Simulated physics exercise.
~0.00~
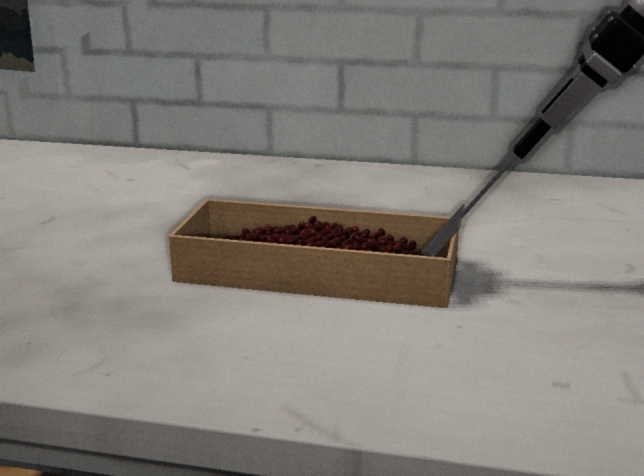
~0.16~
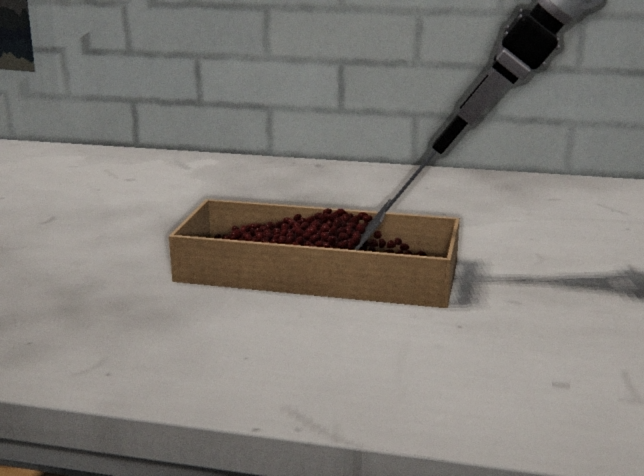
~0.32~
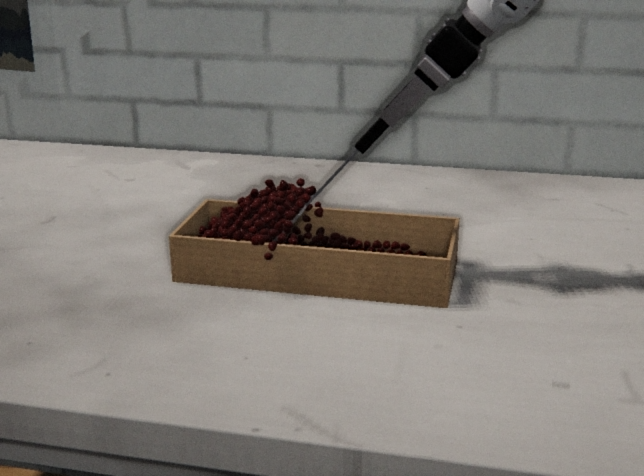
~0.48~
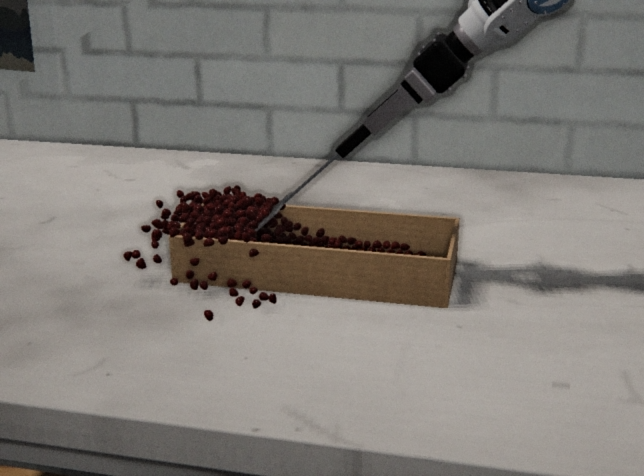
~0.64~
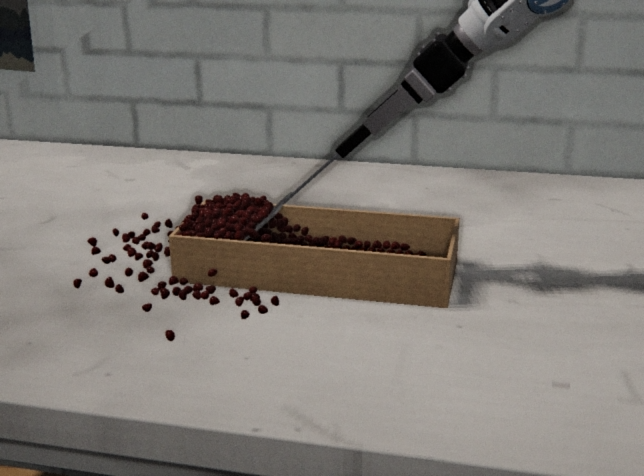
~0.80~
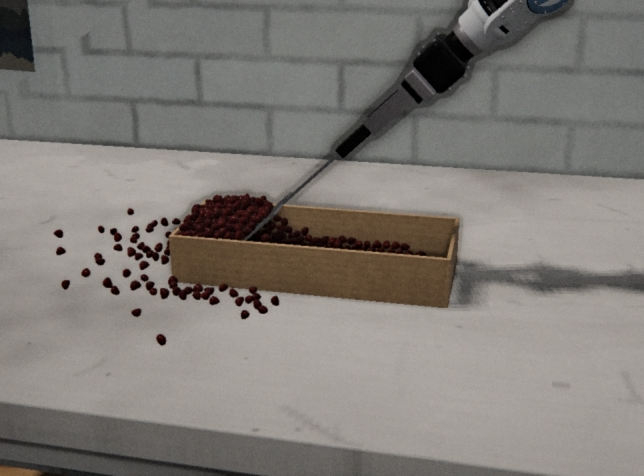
At the start, a paddle gripped by a robot arm rests at the right end of a shallow tan roasting tin holding a low bed of dark red dried beans. The robot sweeps the paddle left through the tin, pushing the beans into a mound. The mound rises above the rim near the left end, and a few beans tip over the front. The paddle then halts, and beans spill over the left end and front onto the pale table. They scatter farther left and settle, while most of the beans stay heaped in the tin beside the still paddle.
